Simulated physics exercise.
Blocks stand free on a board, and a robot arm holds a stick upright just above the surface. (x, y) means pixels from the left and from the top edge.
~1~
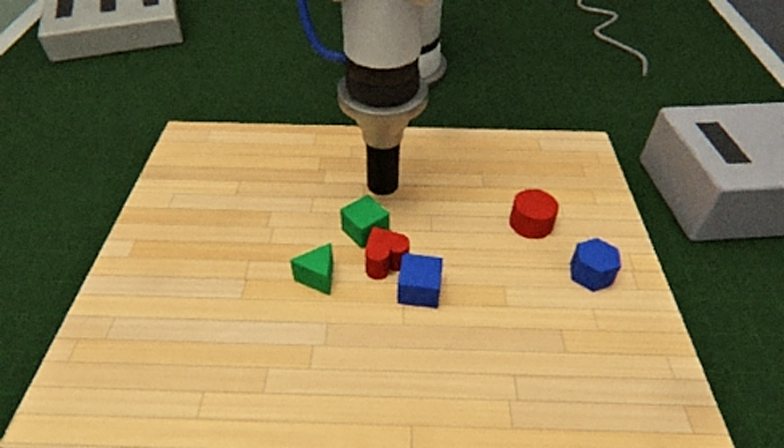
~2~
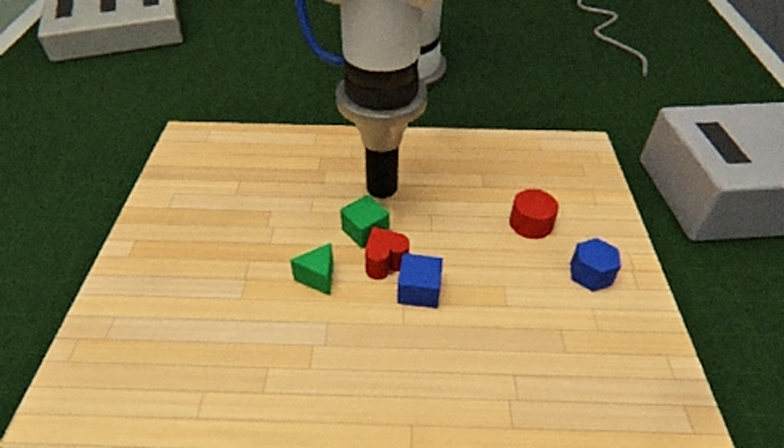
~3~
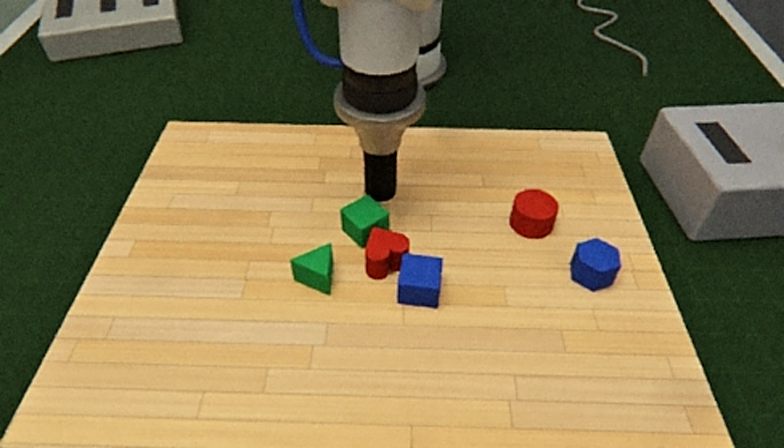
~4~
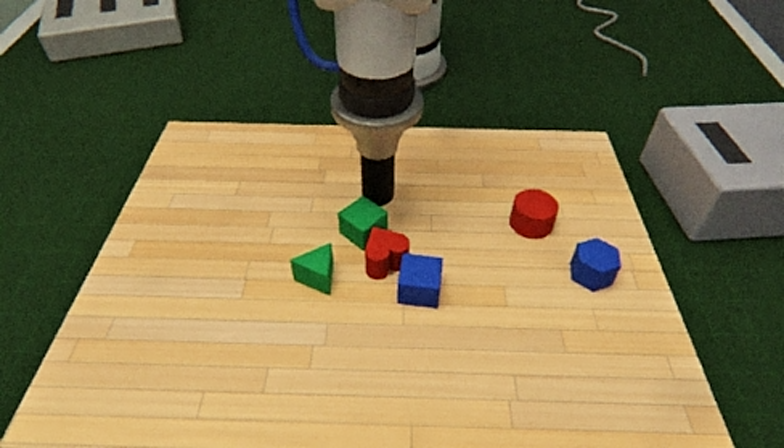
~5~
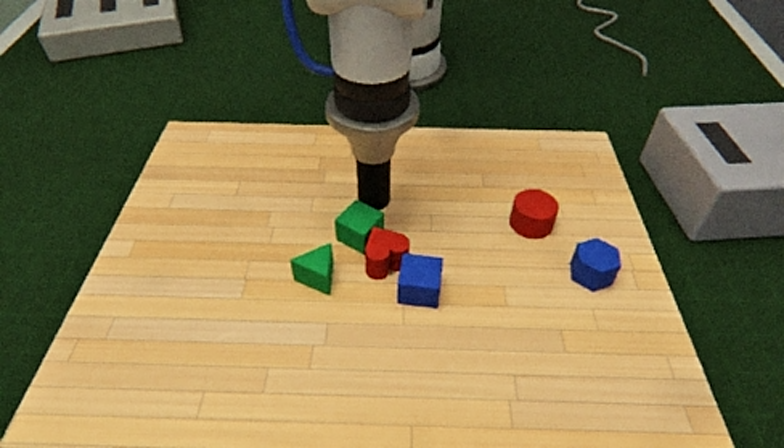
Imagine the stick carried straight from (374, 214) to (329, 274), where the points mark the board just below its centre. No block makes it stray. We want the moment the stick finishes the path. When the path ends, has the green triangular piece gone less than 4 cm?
It seems not.
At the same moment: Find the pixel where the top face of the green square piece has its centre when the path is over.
I predict (325, 284).
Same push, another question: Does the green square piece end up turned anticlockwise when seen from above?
Yes
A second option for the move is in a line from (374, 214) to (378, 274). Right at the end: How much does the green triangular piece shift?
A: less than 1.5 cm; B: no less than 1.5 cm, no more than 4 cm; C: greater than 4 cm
The one that fits is A, less than 1.5 cm.
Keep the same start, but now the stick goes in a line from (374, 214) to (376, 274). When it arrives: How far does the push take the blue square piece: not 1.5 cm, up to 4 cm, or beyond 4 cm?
Ends 1.5 to 4 cm away.
The first path, step by step. One third of the way, stick (359, 219); green triangular piece (311, 264); green square piece (346, 237), turned 10° anticlockwise.
Two thirds of the way, stick (344, 240); green triangular piece (293, 284), turned 35° clockwise; green square piece (334, 260), turned 25° anticlockwise.
At the end, stick (327, 261); green triangular piece (286, 296), turned 95° clockwise; green square piece (325, 284), turned 40° anticlockwise; red heart block unmoved.
